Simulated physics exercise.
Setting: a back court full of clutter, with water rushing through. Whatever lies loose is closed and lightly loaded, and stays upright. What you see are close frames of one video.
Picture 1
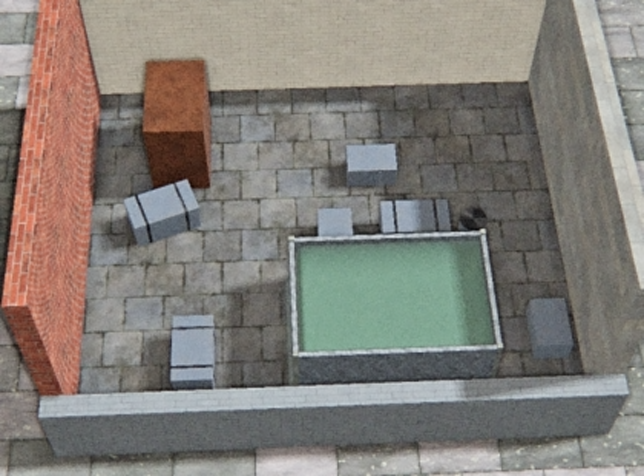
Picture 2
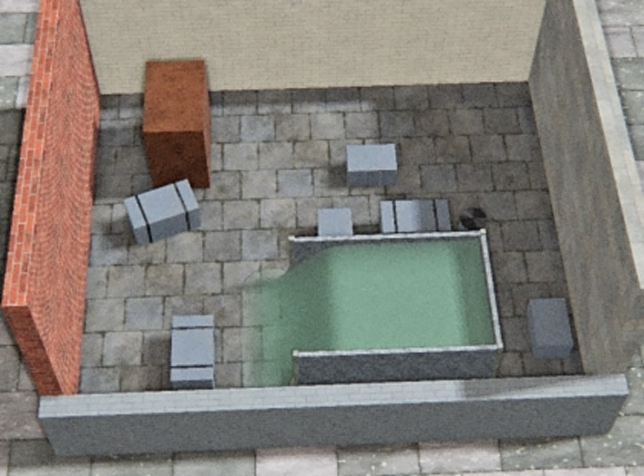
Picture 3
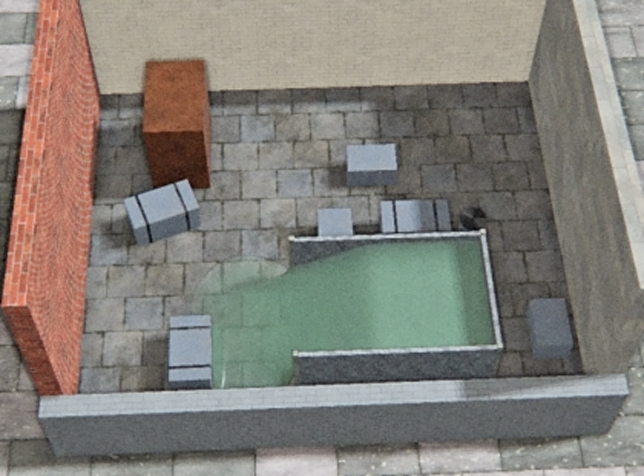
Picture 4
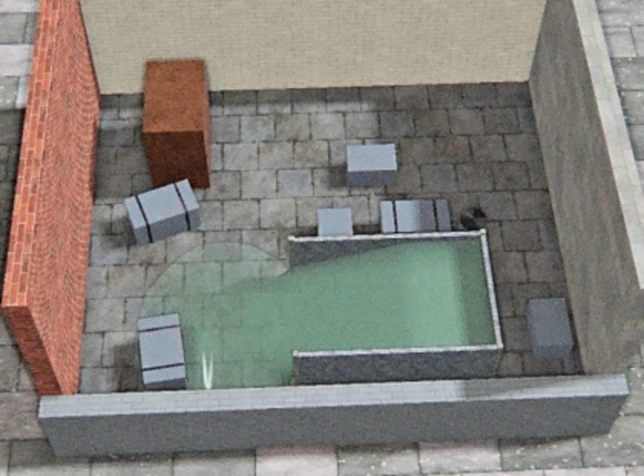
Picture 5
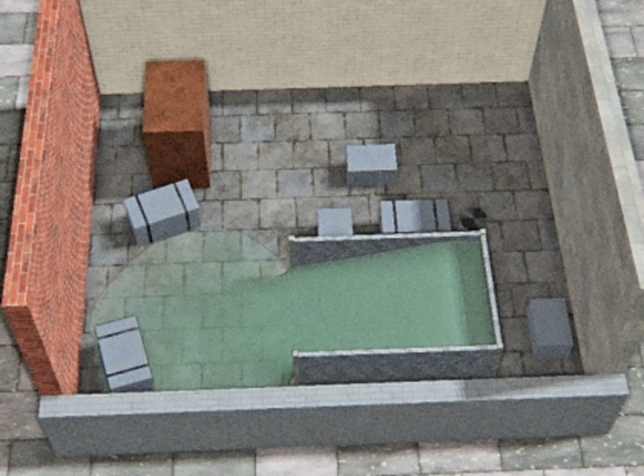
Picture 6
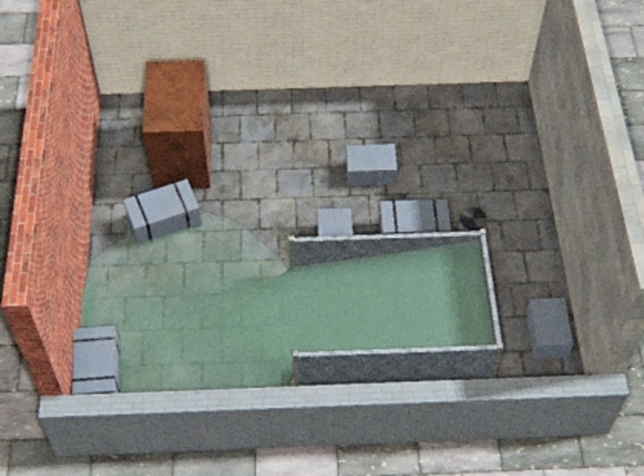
In a walled back court scattered with grey boxes and a tall rusty-brown block, green water stands in a low tank. The tank's left side opens and water spreads leftward across the paving. It pushes the strapped box at the lower left steadily toward the brick wall while the other objects stay put.
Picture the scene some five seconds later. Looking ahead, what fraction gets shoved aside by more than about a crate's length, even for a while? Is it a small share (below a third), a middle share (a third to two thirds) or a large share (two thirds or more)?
A middle share, a third to two thirds.
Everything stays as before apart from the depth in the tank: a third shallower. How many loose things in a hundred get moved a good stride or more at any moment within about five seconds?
I'd say close to 30 per cent of the things.
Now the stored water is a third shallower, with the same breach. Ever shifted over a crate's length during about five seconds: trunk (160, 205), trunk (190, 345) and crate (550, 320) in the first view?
Taking them as listed, the first did it, the second did it and the third came up short.
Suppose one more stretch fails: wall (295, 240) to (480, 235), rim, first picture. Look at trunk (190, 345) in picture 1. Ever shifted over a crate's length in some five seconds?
Recorded result: Full stretch not covered.
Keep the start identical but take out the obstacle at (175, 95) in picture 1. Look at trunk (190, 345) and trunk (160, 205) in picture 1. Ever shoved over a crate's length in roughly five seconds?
First: Goes past it; second: Goes past it.
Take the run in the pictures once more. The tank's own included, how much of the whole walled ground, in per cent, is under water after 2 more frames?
By my count it's near 35 in a hundred.
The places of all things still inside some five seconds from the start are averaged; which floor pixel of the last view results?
(373, 217).
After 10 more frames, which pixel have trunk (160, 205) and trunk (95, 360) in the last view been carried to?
The first top is near (130, 166) and the second near (94, 272).
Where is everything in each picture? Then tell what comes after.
In the first frame, a trunk at (192, 347) rests on the ground; a crate at (371, 158), on the bottom; 0 of 7 have shifted.
In the second frame, a trunk at (192, 347), on the bottom; a crate at (371, 158) rests on the ground; 0 of 7 have shifted.
In the third frame, a trunk at (190, 347) rests on the ground; a crate at (371, 158) rests on the ground; 0 of 7 have shifted.
In the fourth frame, a trunk at (161, 348), on the bottom, a stride from its start; a crate at (371, 158) rests on the ground; 1 of 7 have shifted.
In the fifth frame, a trunk at (123, 352), on the bottom, a stride from its start; a crate at (371, 158) rests on the ground; 1 of 7 have shifted.
In the sixth frame, a trunk at (94, 359), on the bottom, a stride from its start; a crate at (371, 158) rests on the ground; 1 of 7 have shifted.
A moment on, 1 of 7 are well off their spots; 1 afloat.
Next, 2 of 7 are well off their spots; 2 afloat.
Later, 2 of 7 are well off their spots; 2 afloat.
In the end, 4 of 7 are well off their spots, and 4 have been at some point; 4 afloat.
